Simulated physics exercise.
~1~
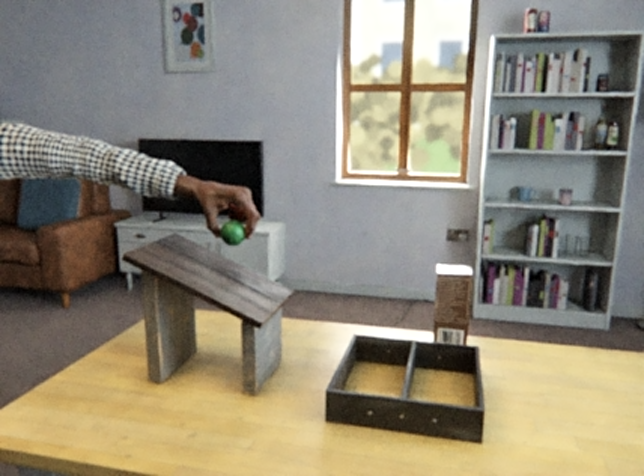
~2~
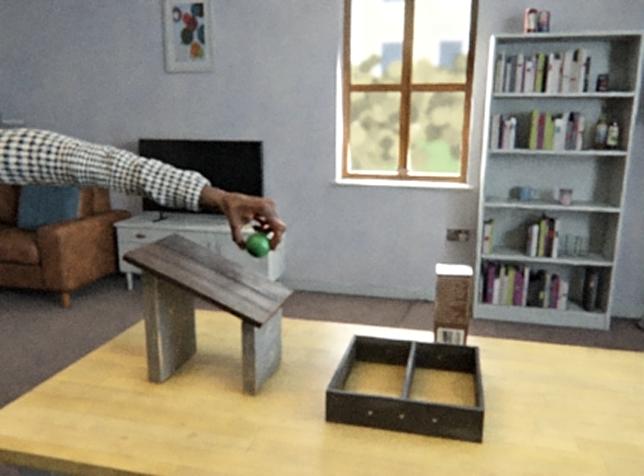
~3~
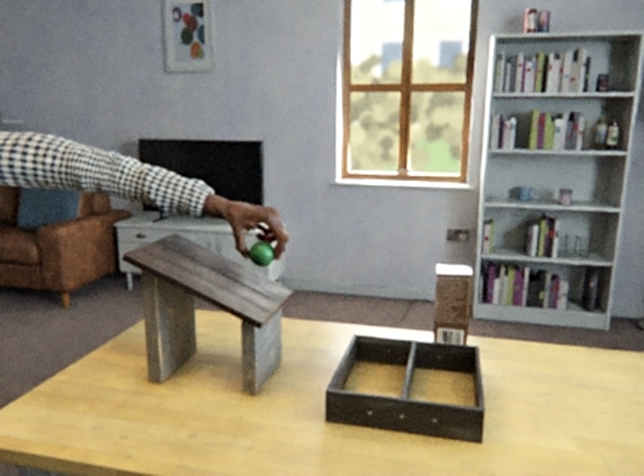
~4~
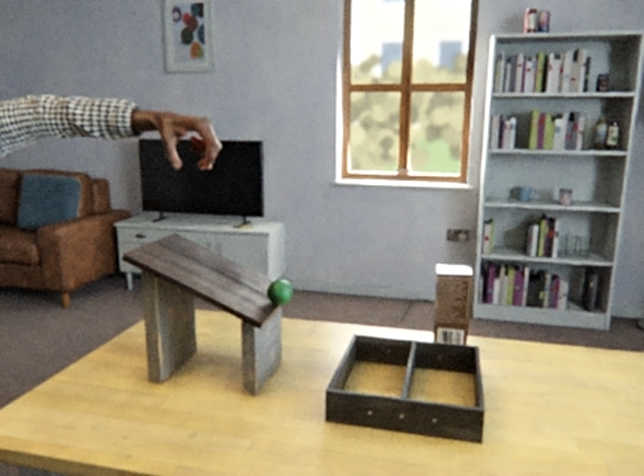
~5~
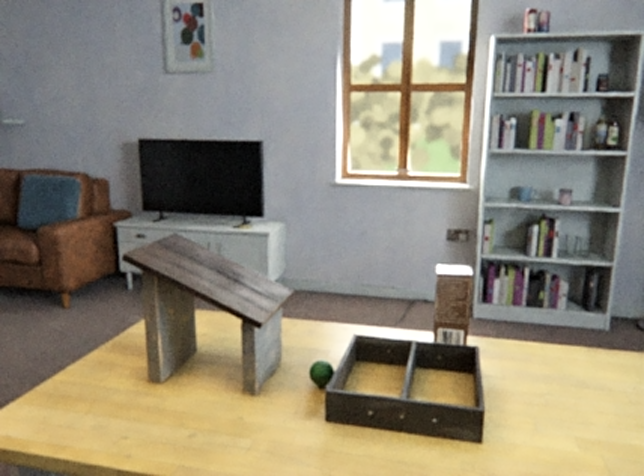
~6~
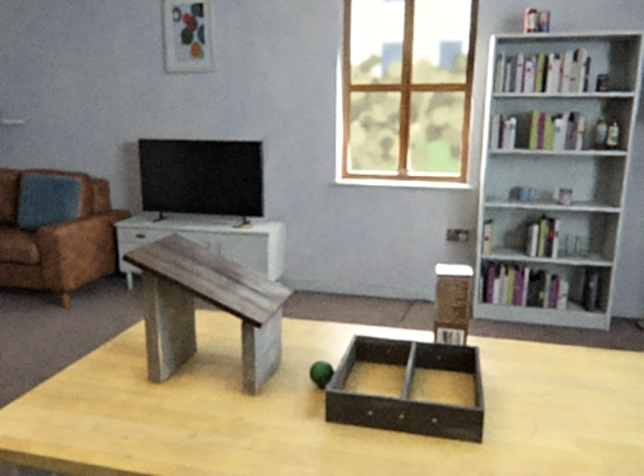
In a living room, a hand holds a green ball above a sloping wooden board on a table, moves it right toward the lower end and lets go. The ball drops off the board and rests against the outside of a two-bay tray, near a standing brown carton.
